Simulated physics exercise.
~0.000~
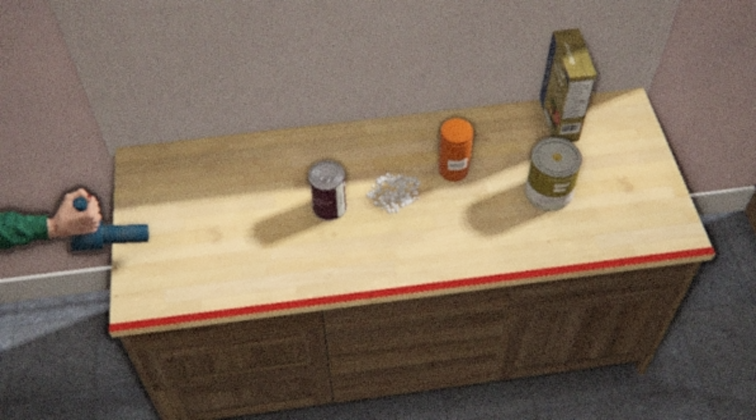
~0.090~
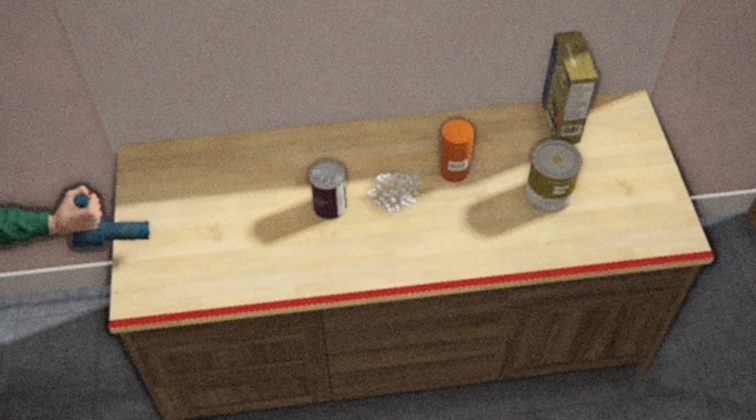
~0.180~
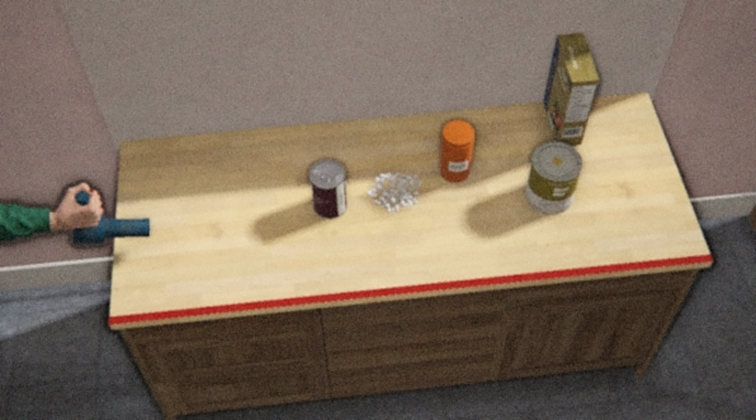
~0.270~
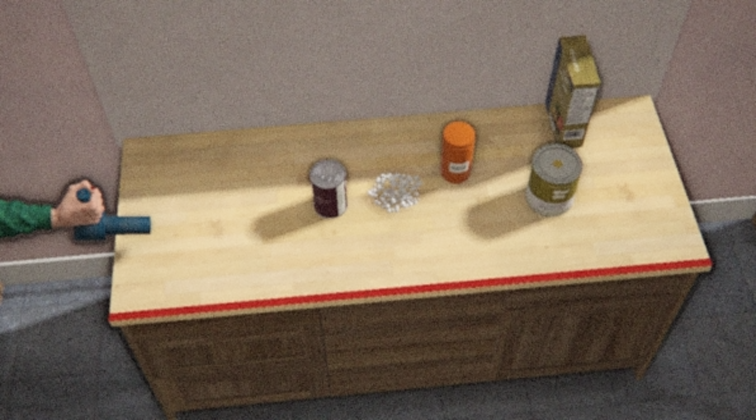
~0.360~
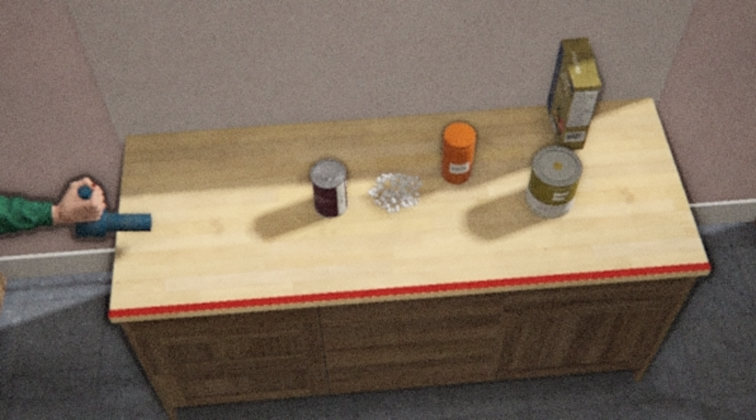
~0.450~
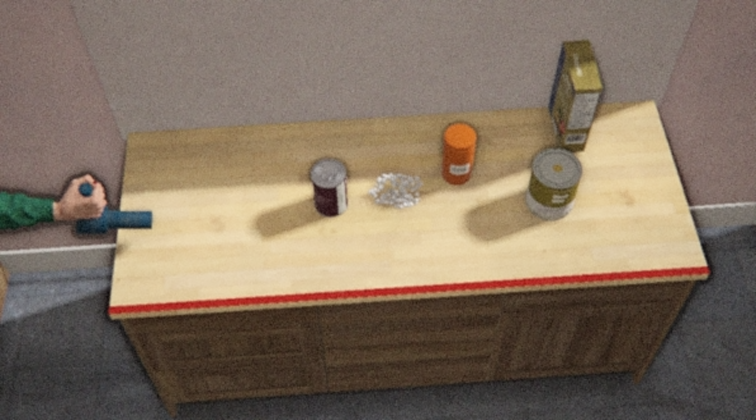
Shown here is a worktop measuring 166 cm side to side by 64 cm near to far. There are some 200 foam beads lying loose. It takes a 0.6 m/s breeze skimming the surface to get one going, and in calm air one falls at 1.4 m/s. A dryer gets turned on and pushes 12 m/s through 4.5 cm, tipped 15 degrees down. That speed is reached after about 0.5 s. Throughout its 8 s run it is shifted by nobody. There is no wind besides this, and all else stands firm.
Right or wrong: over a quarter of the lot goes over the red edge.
Wrong.
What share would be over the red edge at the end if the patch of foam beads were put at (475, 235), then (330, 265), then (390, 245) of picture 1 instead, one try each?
In turn about 50 %, 80 %, 60 %.
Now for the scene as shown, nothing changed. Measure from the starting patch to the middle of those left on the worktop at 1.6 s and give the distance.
I'd guess near 5 cm.
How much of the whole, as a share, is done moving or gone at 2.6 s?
Near 15 %.
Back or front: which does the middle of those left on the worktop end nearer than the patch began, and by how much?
Drift: Rearward direction, about 10 cm.
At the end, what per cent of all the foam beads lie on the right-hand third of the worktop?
About 20 percent.
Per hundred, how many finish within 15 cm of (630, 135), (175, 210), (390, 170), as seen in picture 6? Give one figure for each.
I would say some 15 %, 0 % and 15 % respectively.
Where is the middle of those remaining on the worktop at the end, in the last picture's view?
Near (495, 162).
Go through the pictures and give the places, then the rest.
In the first picture, the middle of the foam beads is near (395, 193), none has stirred yet and the mouth of the dryer is at (148, 233).
In the second picture, the middle of the foam beads is near (396, 193), none has stirred yet and the red edge is centred on (418, 293).
In the third picture, the middle of the foam beads is near (396, 193), none has stirred yet, the top of a tin is at (327, 174) and the top of a jar is at (459, 132).
In the fourth picture, the middle of the foam beads is near (396, 193) and none has stirred yet.
In the fifth picture, the middle of the foam beads is near (397, 193) and none has stirred yet.
In the sixth picture, the middle of the foam beads is near (400, 191) and about 5 % have left their places.
After 1.6 s, 96 % are on the move or not yet settled, 0 % are over the red edge; the middle of those still in play is near (409, 178).
After 2.6 s, 83 % are on the move or not yet settled, 1 % are over the red edge; the middle of those still in play is near (444, 181).
After 4.4 s, 58 % are on the move or not yet settled, 1 % are over the red edge; the middle of those still in play is near (489, 163).
After 8.0 s, at the end, 2 % are over the red edge; the middle of those still in play is near (495, 162).
